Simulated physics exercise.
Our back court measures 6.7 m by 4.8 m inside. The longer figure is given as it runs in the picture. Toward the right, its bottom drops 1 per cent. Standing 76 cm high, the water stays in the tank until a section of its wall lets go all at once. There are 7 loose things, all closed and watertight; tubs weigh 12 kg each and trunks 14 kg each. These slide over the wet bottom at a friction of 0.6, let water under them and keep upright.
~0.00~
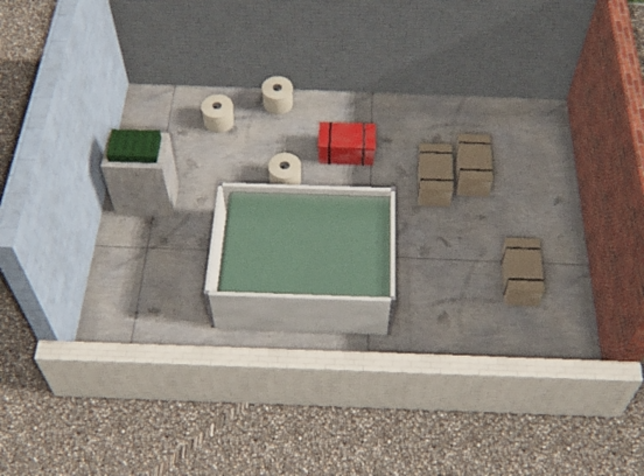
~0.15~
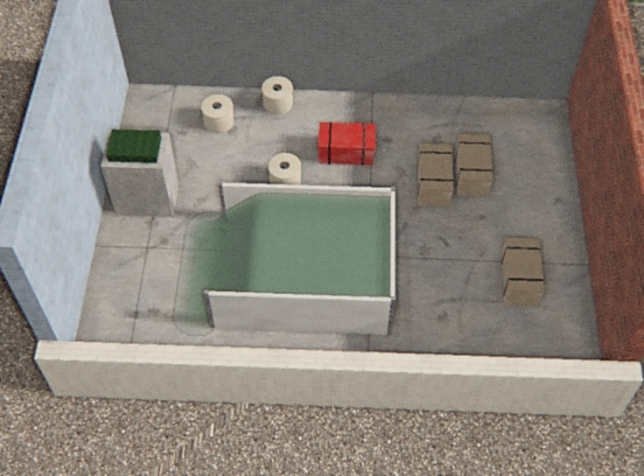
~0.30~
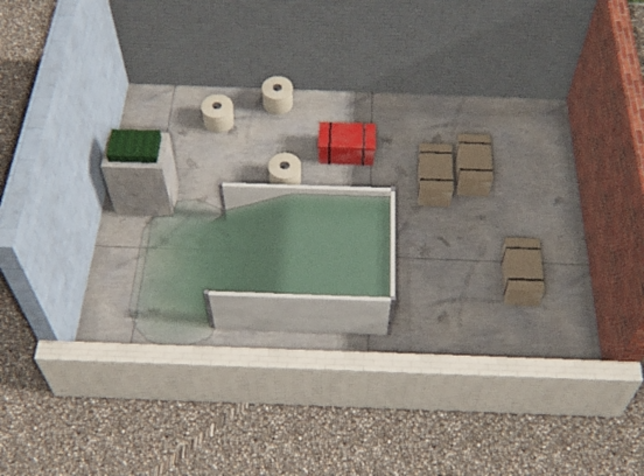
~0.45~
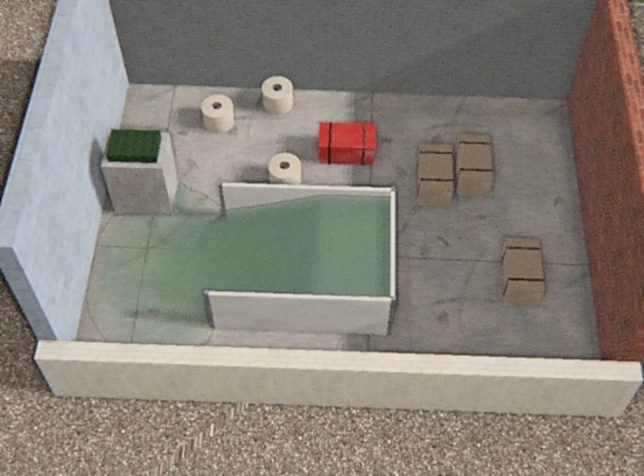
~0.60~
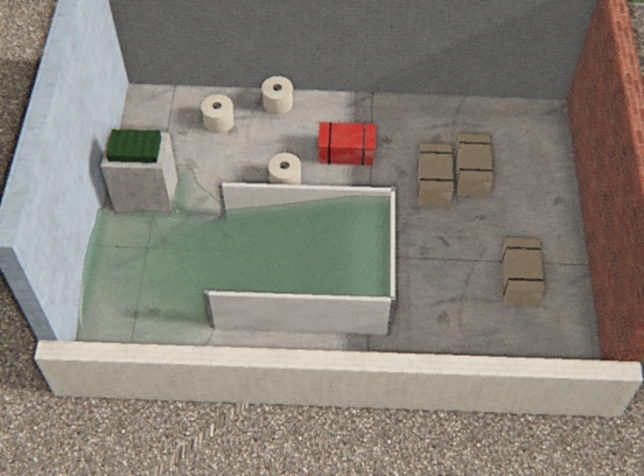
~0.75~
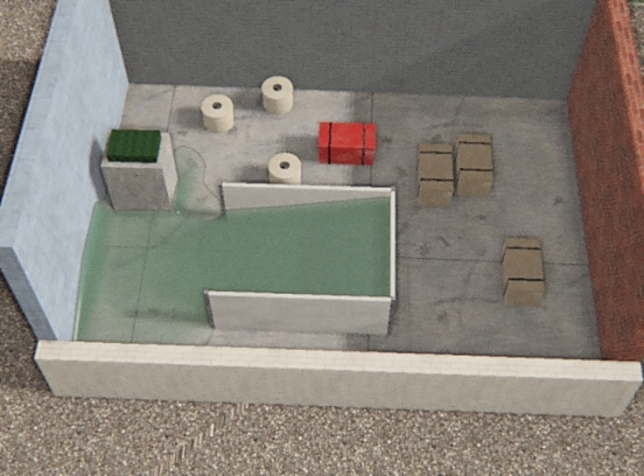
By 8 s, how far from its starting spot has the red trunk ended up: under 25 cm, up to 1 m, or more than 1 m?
Expect a moderate change in position.
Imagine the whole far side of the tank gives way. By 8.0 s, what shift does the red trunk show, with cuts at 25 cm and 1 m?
Then the red trunk travels far.
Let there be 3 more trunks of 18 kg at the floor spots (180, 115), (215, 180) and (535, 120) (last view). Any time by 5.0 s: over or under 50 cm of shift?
Respectively: Greater, greater, smaller.
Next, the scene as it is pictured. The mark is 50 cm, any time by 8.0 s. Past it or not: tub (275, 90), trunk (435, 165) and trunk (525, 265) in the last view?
In sequence - crossed the line; stayed below the line; crossed the line.
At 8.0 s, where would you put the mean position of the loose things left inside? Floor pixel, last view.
It works out to somewhere near (425, 177) on the floor.
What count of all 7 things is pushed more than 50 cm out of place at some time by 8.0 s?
Count: 5.
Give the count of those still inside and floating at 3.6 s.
At that point I count 1.
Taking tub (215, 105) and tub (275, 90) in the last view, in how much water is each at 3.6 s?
I'd estimate 14 cm for the first and 7 cm for the second.
After 1.6 s the red trunk is near (347, 135), 0.0 m from its start, aground; 0 afloat.
After 3.6 s the red trunk is near (347, 135), 0.0 m from its start, aground; 1 afloat.
After 5.6 s the red trunk is near (350, 152), 0.3 m from its start, aground; 1 afloat.
After 8.0 s the red trunk is near (352, 166), 0.6 m from its start, aground; 5 afloat.
